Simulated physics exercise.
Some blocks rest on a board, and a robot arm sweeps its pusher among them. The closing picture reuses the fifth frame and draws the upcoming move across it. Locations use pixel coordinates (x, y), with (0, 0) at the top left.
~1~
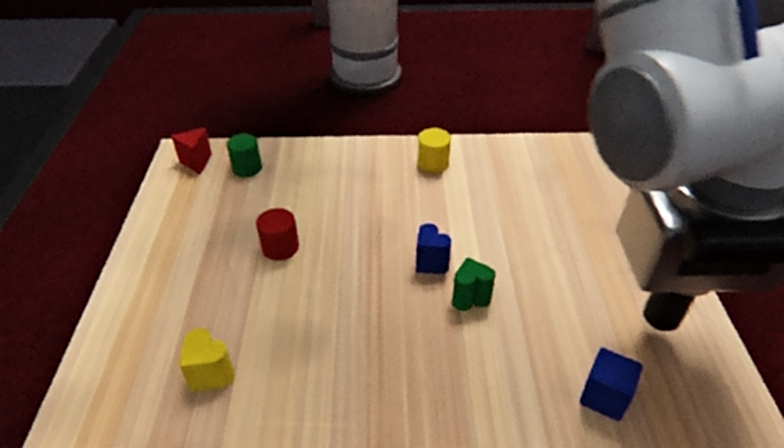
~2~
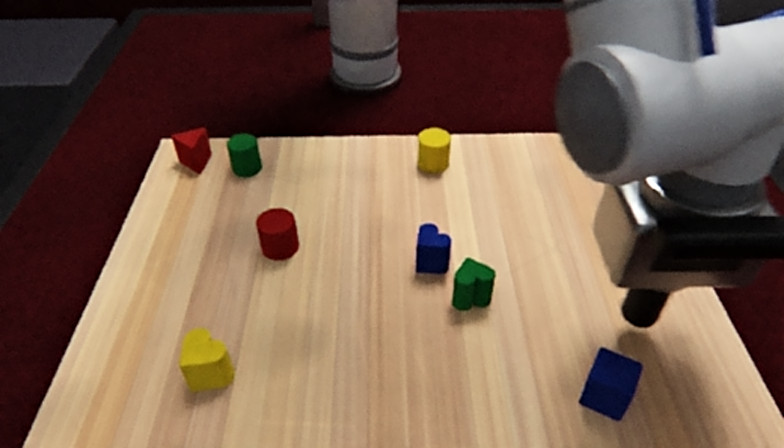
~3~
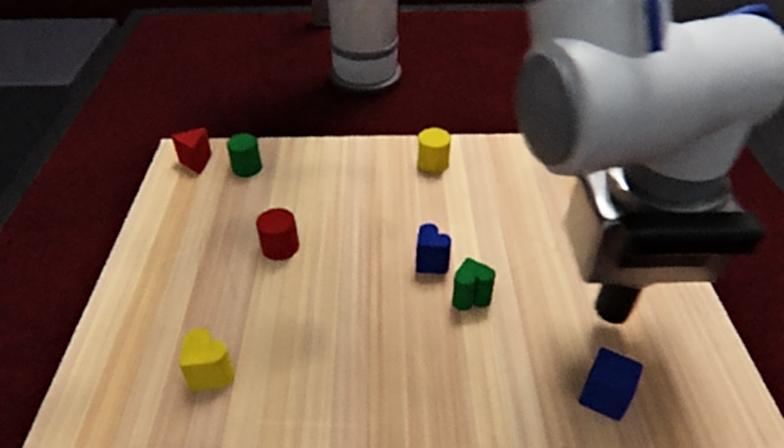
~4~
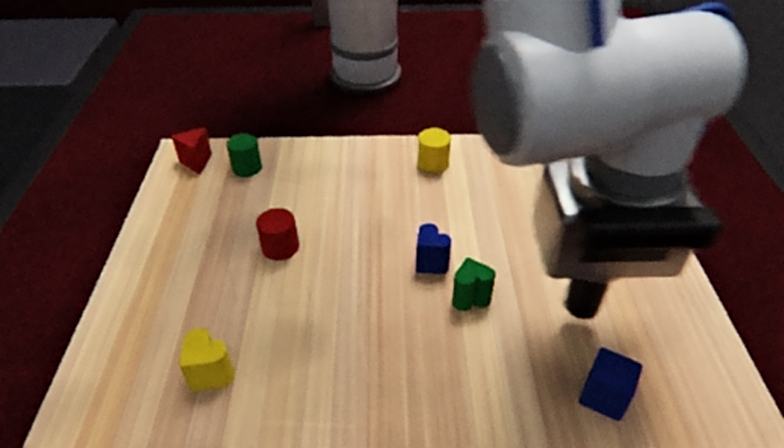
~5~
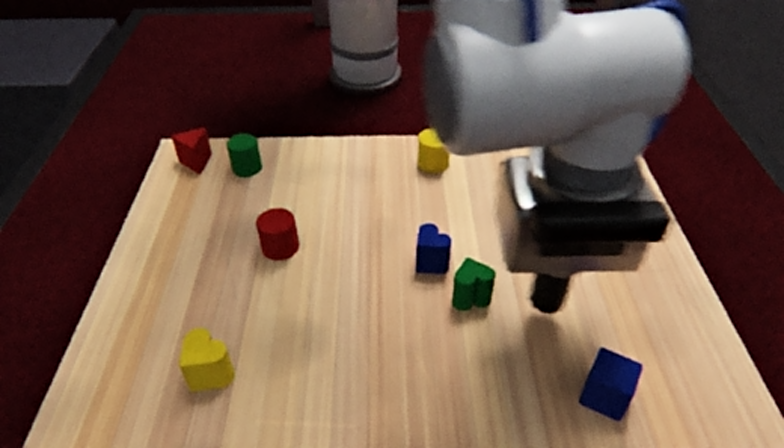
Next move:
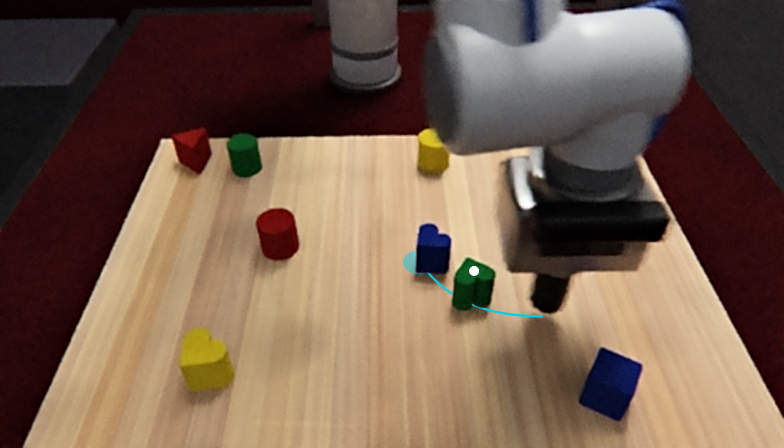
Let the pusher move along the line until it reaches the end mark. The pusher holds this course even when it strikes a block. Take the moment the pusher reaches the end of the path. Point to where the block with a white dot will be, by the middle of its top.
At pixel (393, 243).
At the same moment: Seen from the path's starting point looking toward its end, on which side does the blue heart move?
So, looking from the first point of the path to the last, the blue heart moves rightwards.
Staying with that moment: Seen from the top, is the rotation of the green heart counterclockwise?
In short: Yes.
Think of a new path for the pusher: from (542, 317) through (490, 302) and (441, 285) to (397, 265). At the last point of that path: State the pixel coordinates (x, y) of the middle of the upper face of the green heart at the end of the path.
My best guess is (377, 254).
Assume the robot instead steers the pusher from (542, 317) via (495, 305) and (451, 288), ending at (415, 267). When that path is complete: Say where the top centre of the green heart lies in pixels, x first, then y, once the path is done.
At pixel (391, 252).
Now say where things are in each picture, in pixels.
In the first frame, lower end of the pusher (661, 318), tops of blocks, blue heart (432, 236), green heart (474, 271), blue four-sided block (617, 370).
In the second frame, pusher (638, 315), blocks as before.
In the third frame, pusher (612, 311), blocks as before.
In the fourth frame, pusher (581, 307), blocks as before.
In the fifth frame, pusher (546, 302), blue heart (432, 236), green heart (474, 271), blue four-sided block (617, 370).
The drawn path runs from (542, 317) over (492, 311) and (448, 291) to (419, 262); the dot is on the green heart.
The first path, step by step. One third of the way, pusher (493, 295); green heart (461, 267).
Two thirds of the way, pusher (448, 275); blue heart (431, 233); green heart (415, 254), turned 20° anticlockwise.
At the end, pusher (420, 247); blue heart (415, 211), turned 30° clockwise; green heart (393, 243), turned 100° anticlockwise; blue four-sided block not moved.
